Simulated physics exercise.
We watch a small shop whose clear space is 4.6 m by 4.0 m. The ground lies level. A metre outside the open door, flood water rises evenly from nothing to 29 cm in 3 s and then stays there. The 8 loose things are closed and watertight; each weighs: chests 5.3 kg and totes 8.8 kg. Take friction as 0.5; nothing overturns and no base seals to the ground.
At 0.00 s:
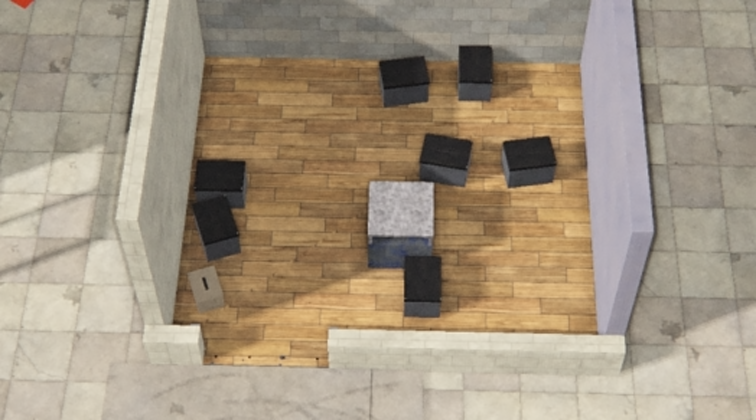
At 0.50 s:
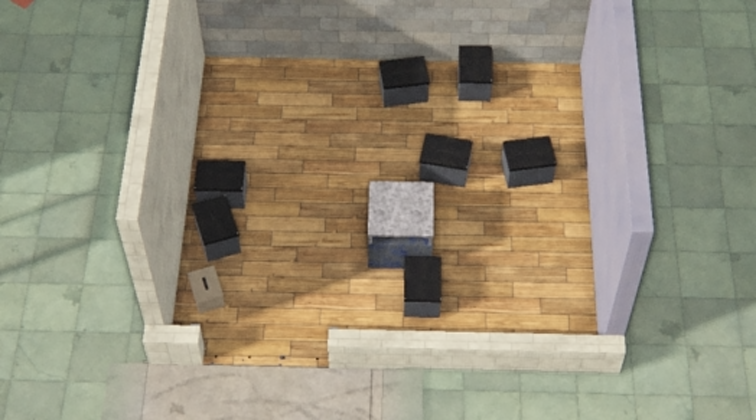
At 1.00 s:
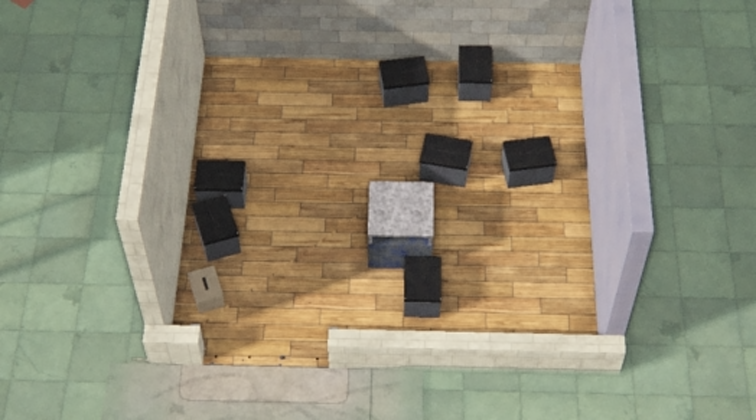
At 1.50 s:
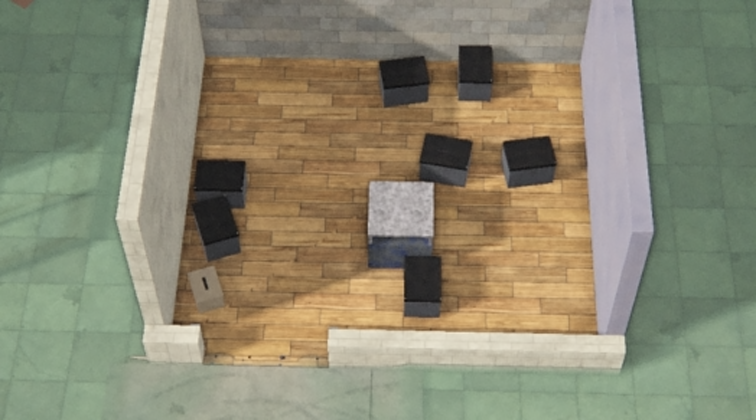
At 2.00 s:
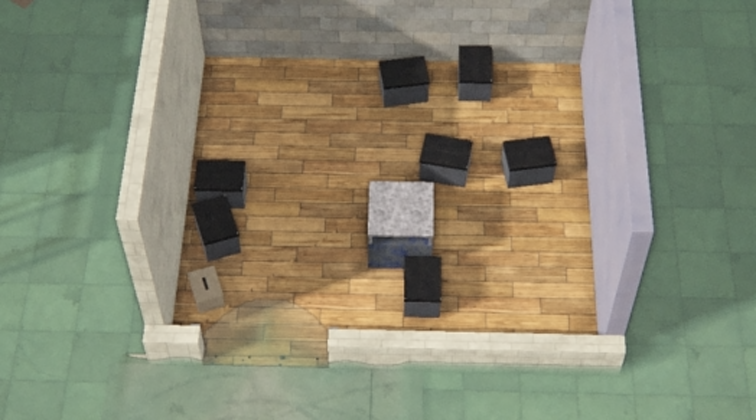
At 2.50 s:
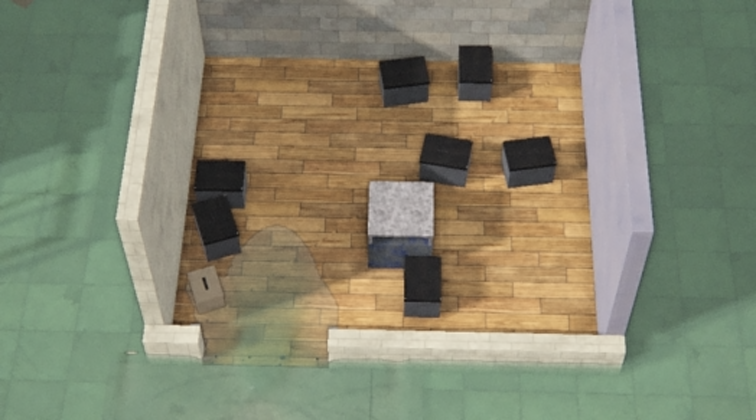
Greenish water spread across the paving around a small walled shop, covered the strip outside the doorway, then crept in over the wooden floor, while the dark boxes inside stayed still.
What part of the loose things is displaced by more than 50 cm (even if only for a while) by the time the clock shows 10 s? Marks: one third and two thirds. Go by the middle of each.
Share: Two thirds or more.
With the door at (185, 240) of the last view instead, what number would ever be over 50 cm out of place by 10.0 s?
In that case 7 of them.
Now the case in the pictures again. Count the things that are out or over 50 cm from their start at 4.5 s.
I count 3.
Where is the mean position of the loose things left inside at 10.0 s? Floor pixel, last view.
At about (457, 238).
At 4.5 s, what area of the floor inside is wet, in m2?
Some 11.0 m2.
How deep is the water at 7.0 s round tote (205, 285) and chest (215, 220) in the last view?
About 20 and 16 cm.
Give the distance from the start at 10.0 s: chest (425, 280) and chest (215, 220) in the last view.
In that order: 50 cm, 350 cm.
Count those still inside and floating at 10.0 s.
At that moment 8.
After 3.5 s 0 of 8 are over 50 cm from their spots; 1 afloat.
After 4.5 s 3 of 8 are over 50 cm from their spots; 3 afloat.
After 7.0 s 5 of 8 are over 50 cm from their spots; 5 afloat.
After 10.0 s 8 of 8 are over 50 cm from their spots, and 8 have been at some point; 8 afloat.
